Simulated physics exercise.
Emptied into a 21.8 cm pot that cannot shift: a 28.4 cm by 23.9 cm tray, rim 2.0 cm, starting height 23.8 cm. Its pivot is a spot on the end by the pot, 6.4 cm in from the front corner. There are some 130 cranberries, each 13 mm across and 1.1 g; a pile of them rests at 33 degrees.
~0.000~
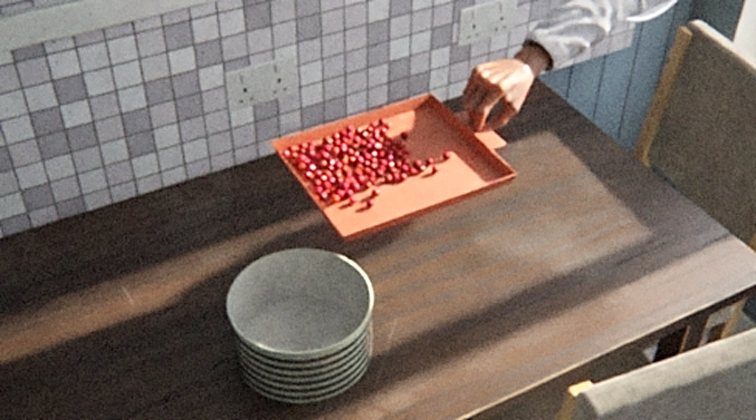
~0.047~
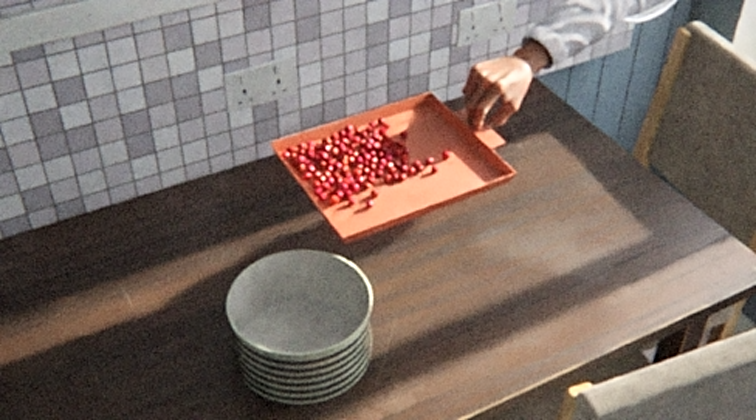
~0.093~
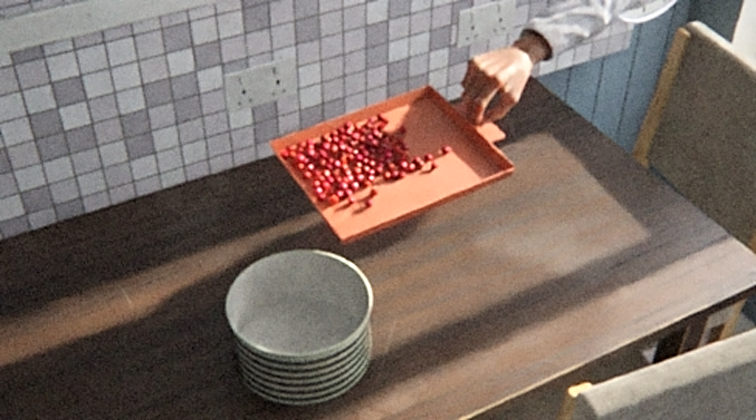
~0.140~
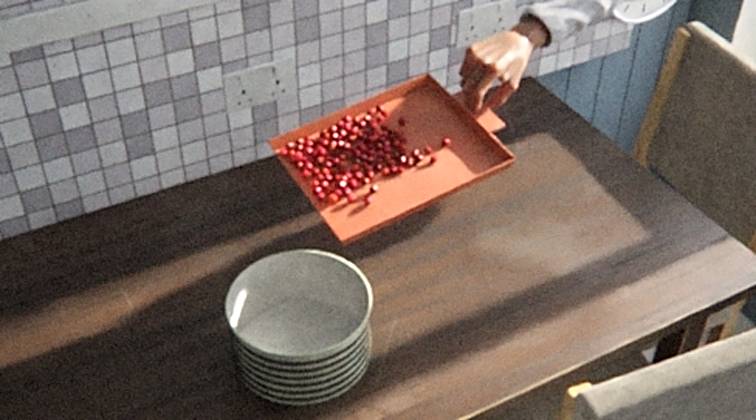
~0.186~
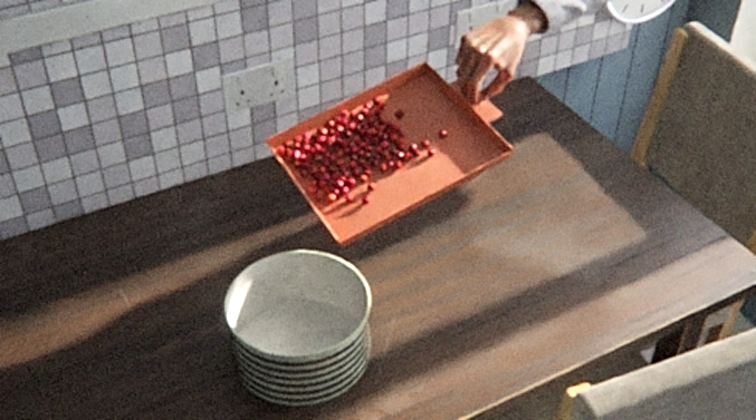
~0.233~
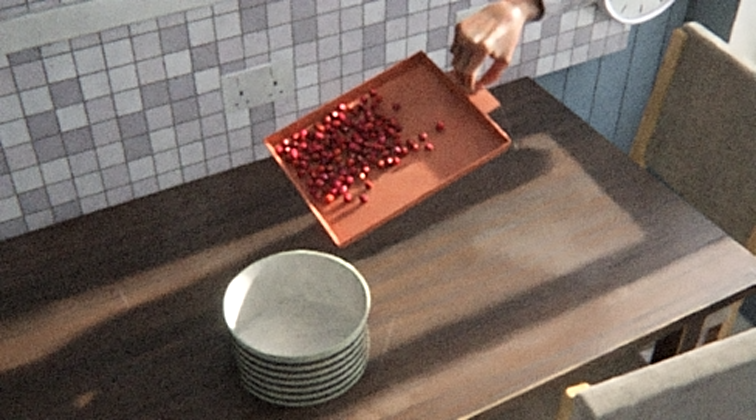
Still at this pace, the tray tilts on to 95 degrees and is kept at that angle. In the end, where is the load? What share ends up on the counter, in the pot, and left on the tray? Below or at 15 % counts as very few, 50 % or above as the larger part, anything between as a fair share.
Counter - very few, pot - the larger part, left on the tray - very few.
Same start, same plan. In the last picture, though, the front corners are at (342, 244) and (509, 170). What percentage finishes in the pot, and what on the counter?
In the pot: 60 per cent; on the counter: 40 per cent.
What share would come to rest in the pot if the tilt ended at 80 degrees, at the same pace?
Estimated share: About 90 %.
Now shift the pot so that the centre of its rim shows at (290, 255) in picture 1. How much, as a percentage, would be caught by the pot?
With the pot there, close to 45 per cent.
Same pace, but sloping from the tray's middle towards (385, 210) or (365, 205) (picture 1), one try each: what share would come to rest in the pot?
The share comes to roughly 80 in a hundred, then roughly 95 in a hundred.
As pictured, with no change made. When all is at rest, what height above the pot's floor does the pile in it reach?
It gets to about 2.5 cm.
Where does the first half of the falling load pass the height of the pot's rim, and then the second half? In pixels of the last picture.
Roughly (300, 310) to begin with, later roughly (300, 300).
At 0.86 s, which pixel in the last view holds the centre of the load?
The load's centre is near (305, 205) at that time.
After 0.61 s, tilt 55 degrees; the tray holds 100 %, the pot 0 %.
Then, at 0.86 s, tilt 80 degrees; the tray holds 80 %, the pot 5 %.
After 1.22 s, tilt 95 degrees; the tray holds 0 %, the pot 75 %.
In the end, at 2.1 s, counter 5 %, pot 95 %, tray 0 %.
